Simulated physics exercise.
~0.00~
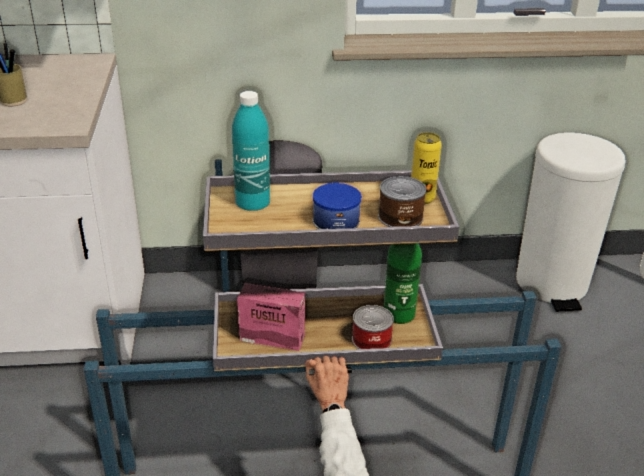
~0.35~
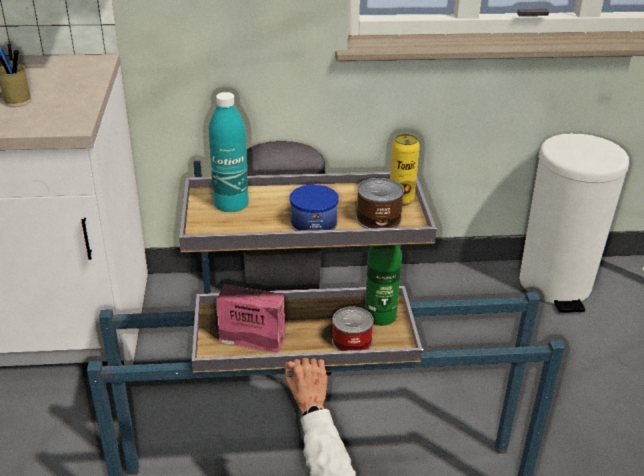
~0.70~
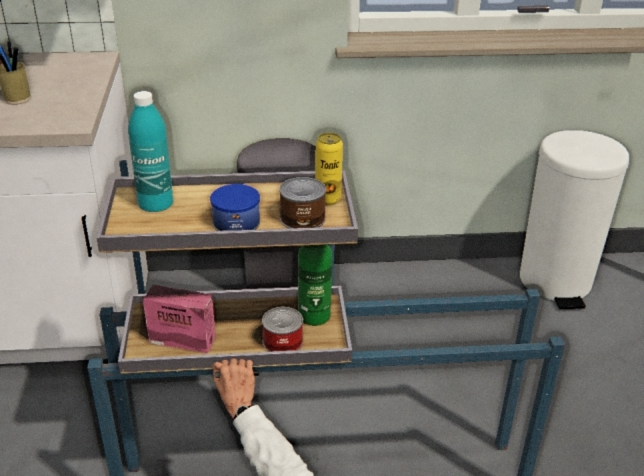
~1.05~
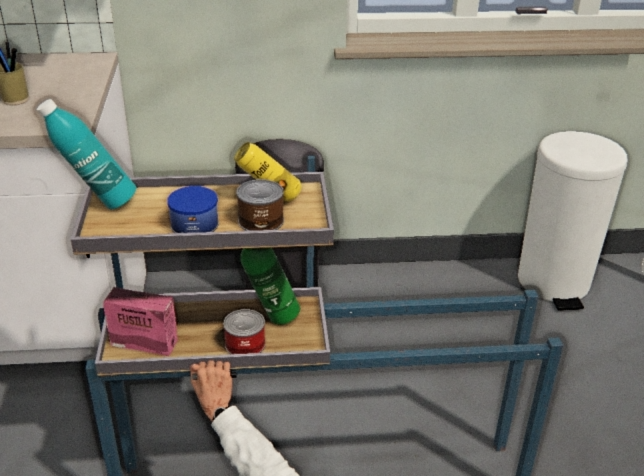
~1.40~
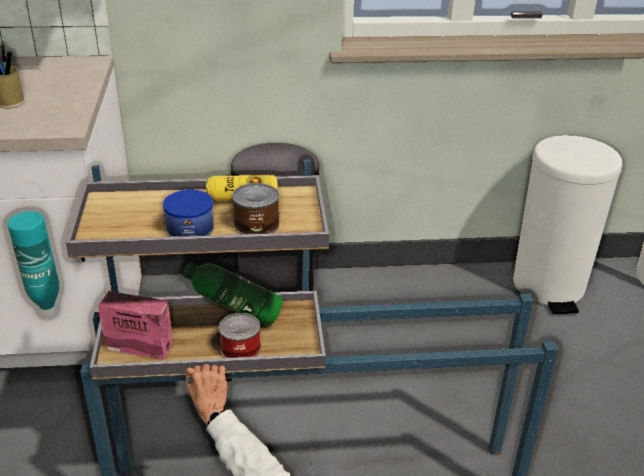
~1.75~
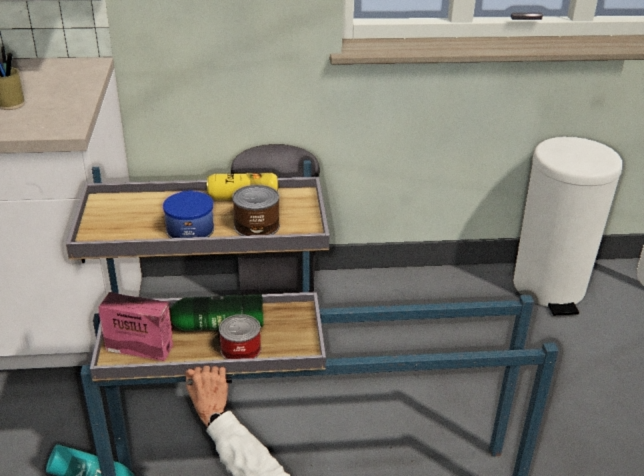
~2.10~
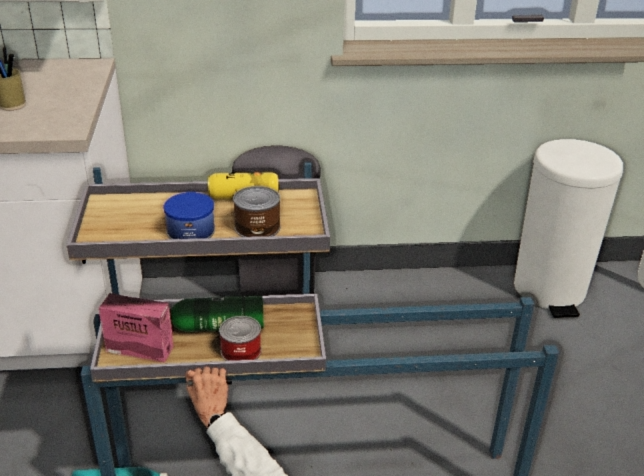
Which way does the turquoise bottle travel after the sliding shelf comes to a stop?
It tips over the left edge of the upper tray and drops down towards the floor.
